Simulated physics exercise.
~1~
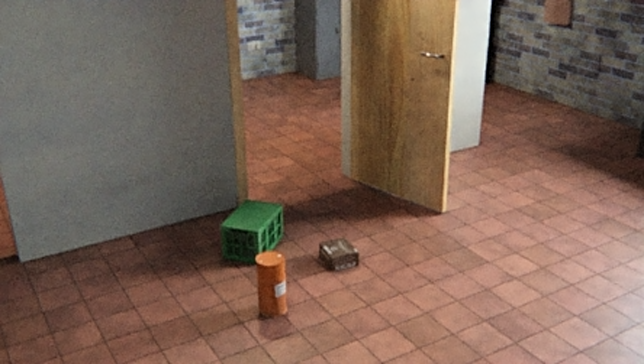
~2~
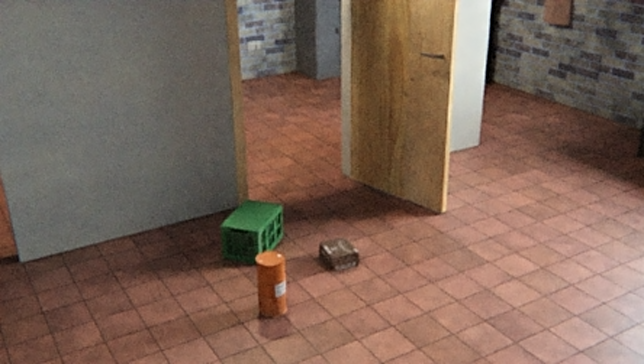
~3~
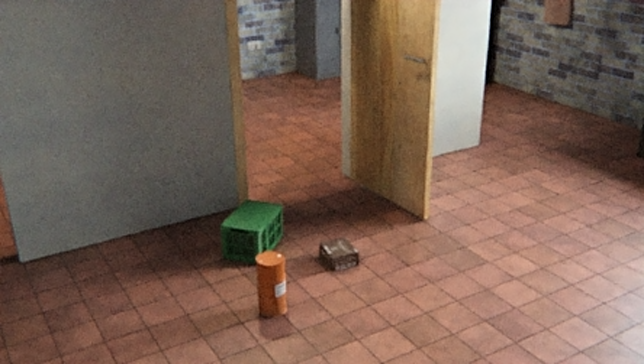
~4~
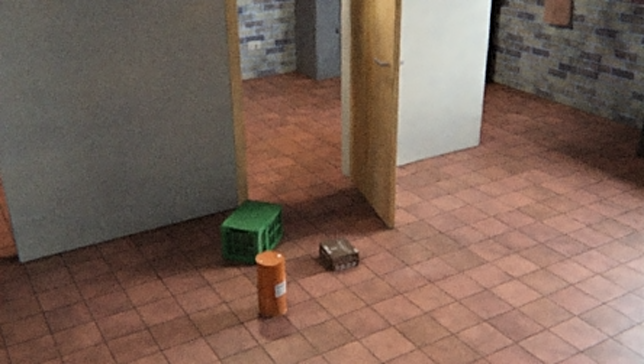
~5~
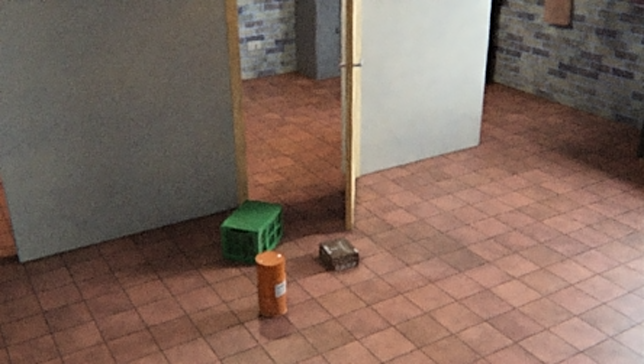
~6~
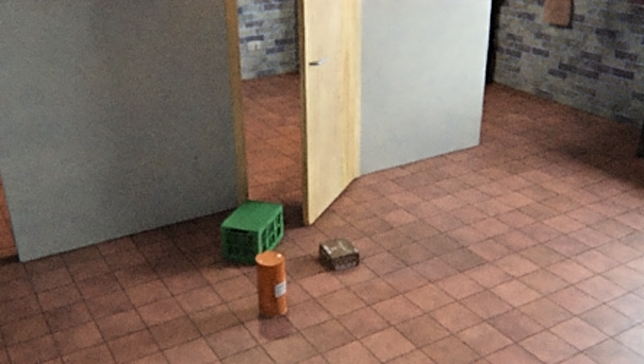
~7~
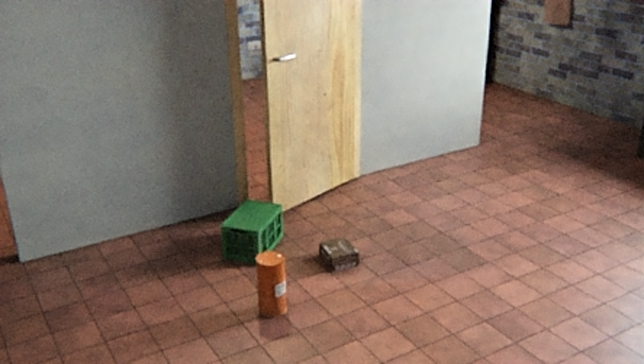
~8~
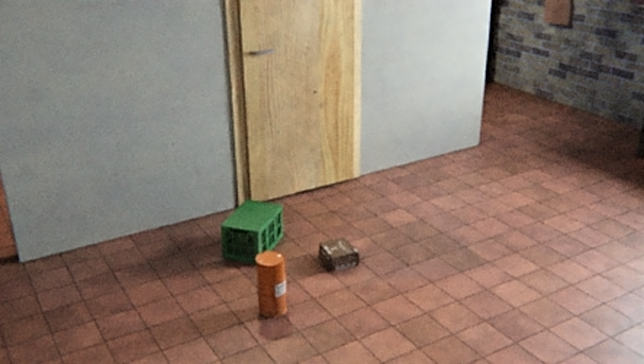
A wooden door standing wide open swung steadily leftward through its doorway in a grey wall until it was fully shut, while the green crate, orange canister and small brown box on the red tiled floor stayed where they were.
